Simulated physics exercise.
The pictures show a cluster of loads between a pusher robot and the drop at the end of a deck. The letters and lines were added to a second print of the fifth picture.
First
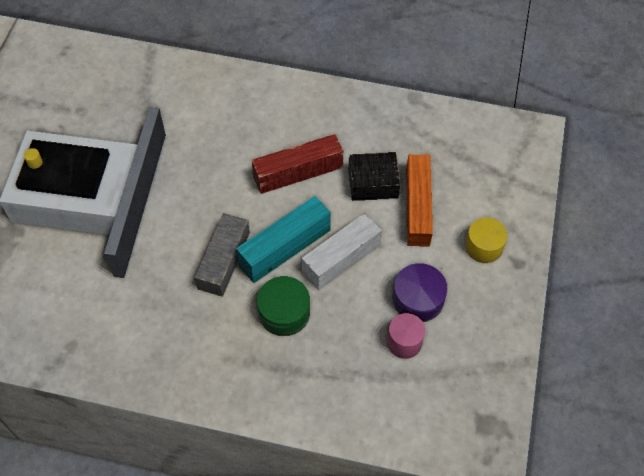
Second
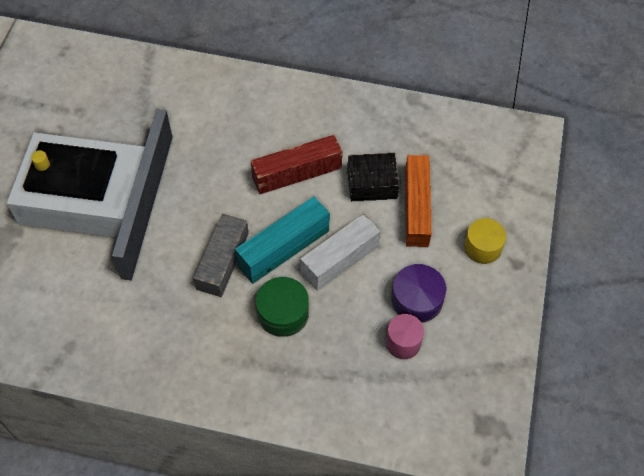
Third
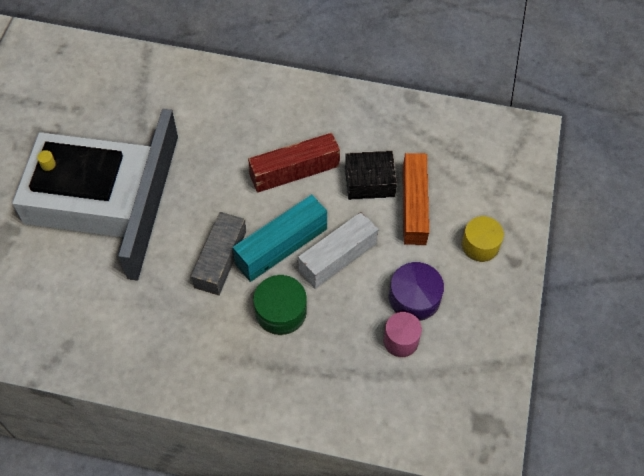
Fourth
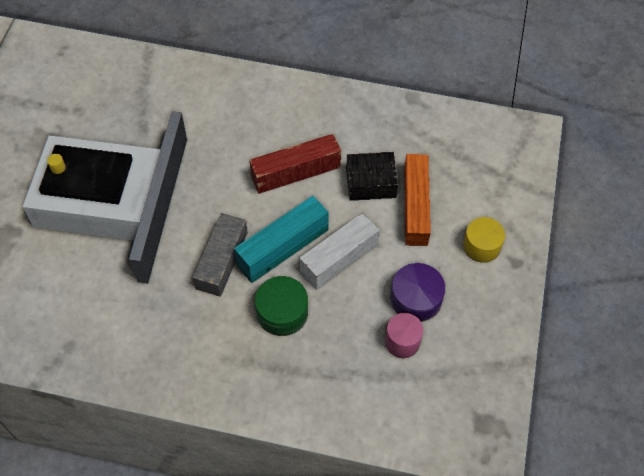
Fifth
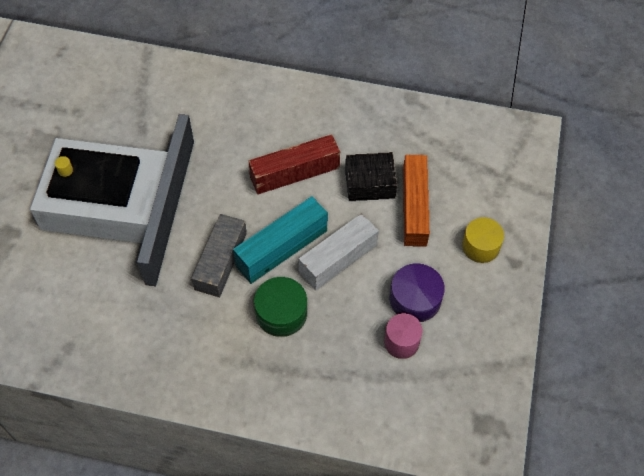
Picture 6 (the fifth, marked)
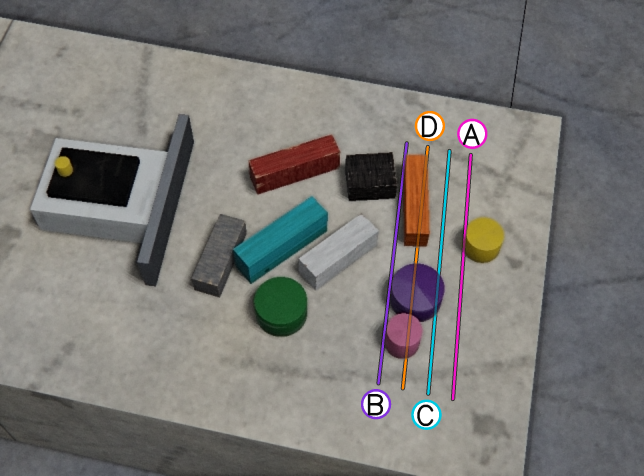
The white pusher robot with a dark front plate crept a short way to the right across the pale stone deck, closing in on the grey bar, while the colourful blocks and canisters stayed put.
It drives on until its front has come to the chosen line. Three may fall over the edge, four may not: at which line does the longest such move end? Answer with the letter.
As far as mark A.
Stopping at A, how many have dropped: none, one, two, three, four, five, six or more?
In all, three.
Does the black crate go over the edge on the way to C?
By then, no.
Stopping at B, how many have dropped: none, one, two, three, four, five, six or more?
In all, none.
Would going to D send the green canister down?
No.
On the marked copy, A at (463, 267); B at (394, 254); C at (440, 263); D at (416, 258).
Following A. Soon after the start, robot (204, 197); green canister (306, 321); red bar (326, 161).
Later, robot (312, 218); yellow canister (504, 243); purple canister (484, 303).
In the end, robot (396, 234); yellow canister over the edge; purple canister over the edge; three fallen.
As for the rest, B is within the limit but short; C is within the limit but short; D is within the limit but short.
